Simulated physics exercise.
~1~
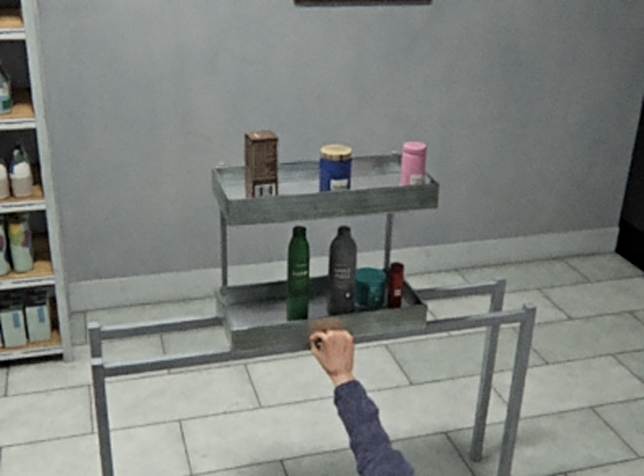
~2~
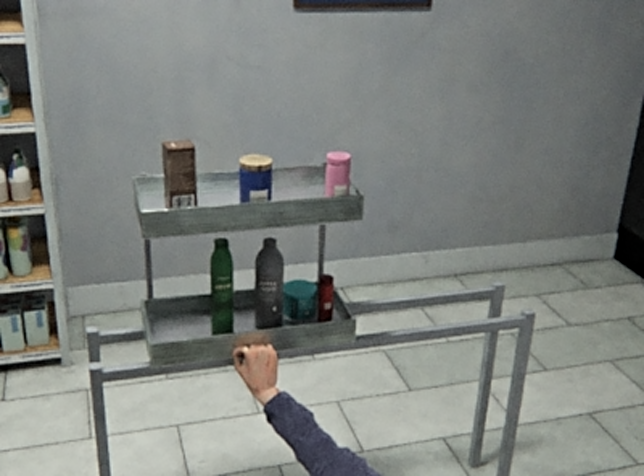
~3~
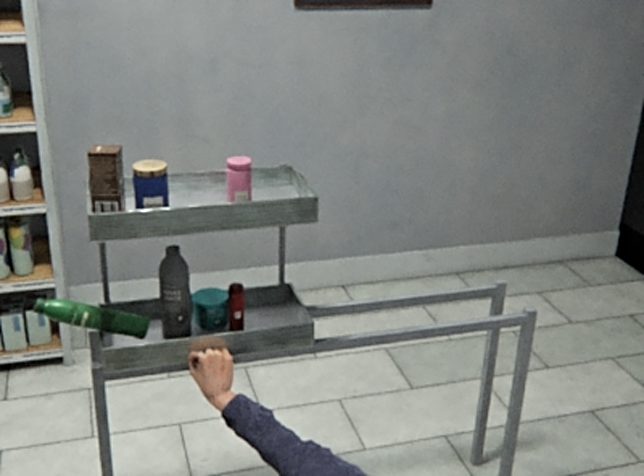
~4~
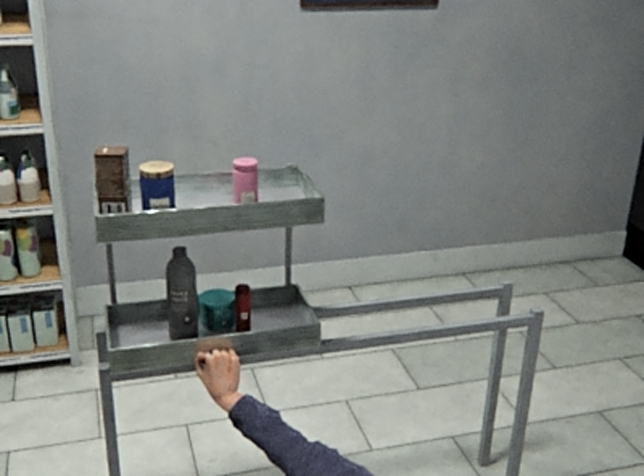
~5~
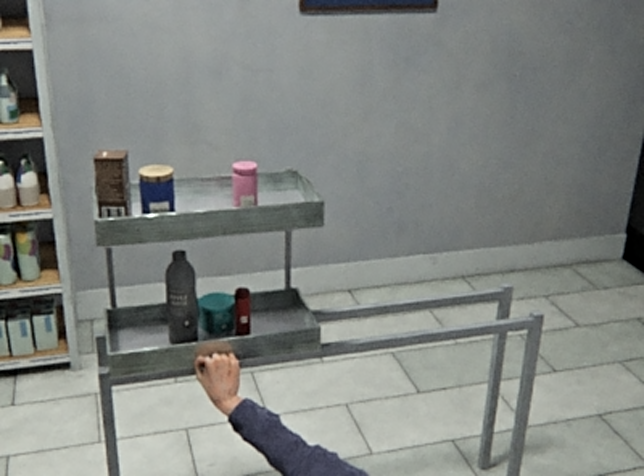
In a grey-walled room with a pale tiled floor, seen from the front and slightly above, a two-tier metal rack tray sits on a rail frame beside a stocked shelf. A brown carton, a blue jar and a pink jar stand on the upper tier, with a green bottle, a grey bottle, a turquoise tub and a red shaker below. A hand at the front edge moves the tray left along the rails. At the left end the green bottle tips over leftward and drops out of view. The tray stays there, the other items still upright.
